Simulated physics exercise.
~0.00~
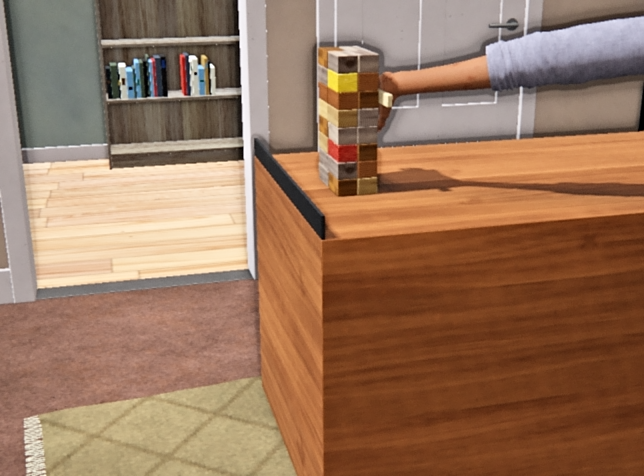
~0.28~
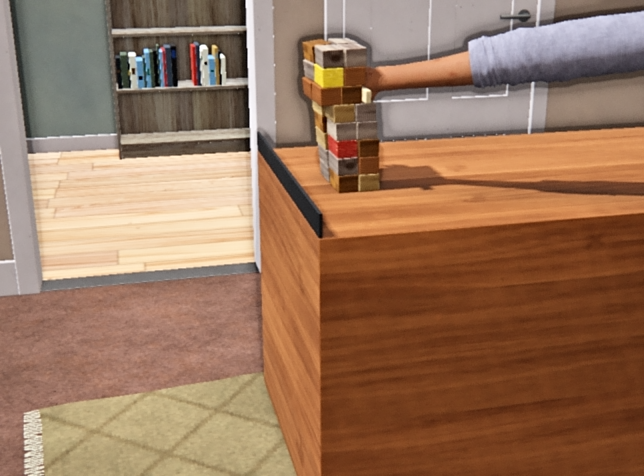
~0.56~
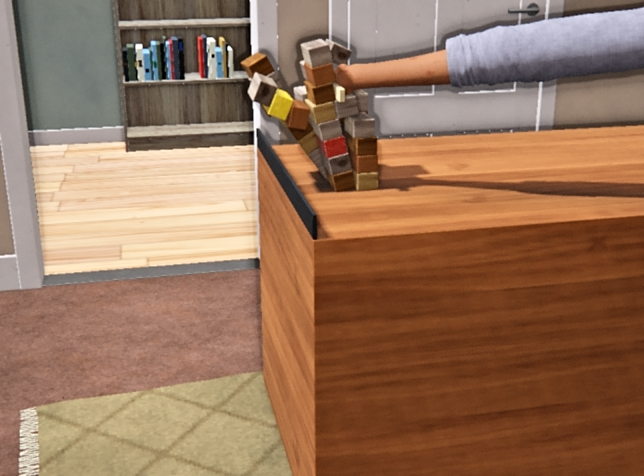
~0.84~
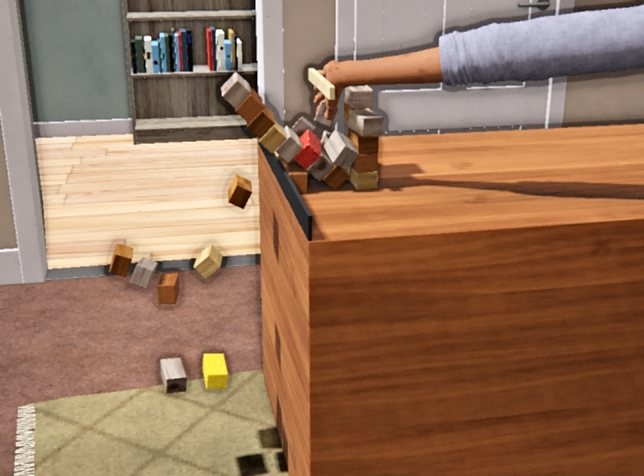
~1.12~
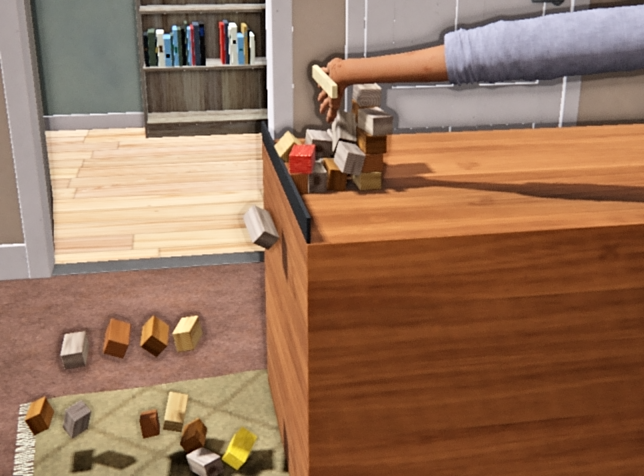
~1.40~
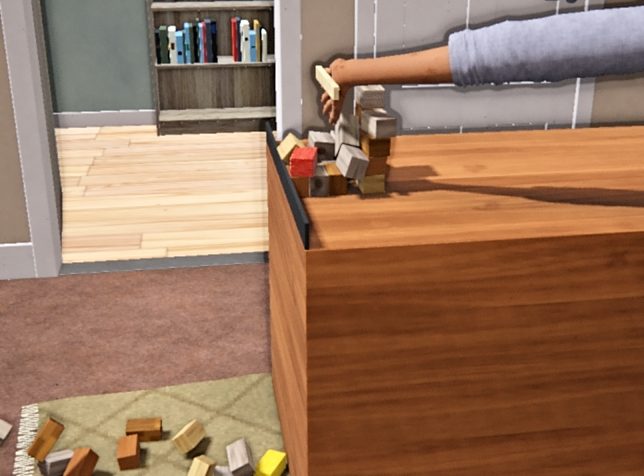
The clip opens on a neat tower of wooden blocks, one yellow and one red among the browns and greys, standing near the left end of a wooden bench while a hand holds a pale batten against it. The hand pushes left, and the upper layers slide out over the lower ones. The tower then breaks apart, its top blocks tipping toward the low board. Several tumble over the edge, the yellow one among them, and scatter across the floor and patterned rug. The hand stops, leaving the red block in a jumbled heap behind the board beside a still-stacked remnant.
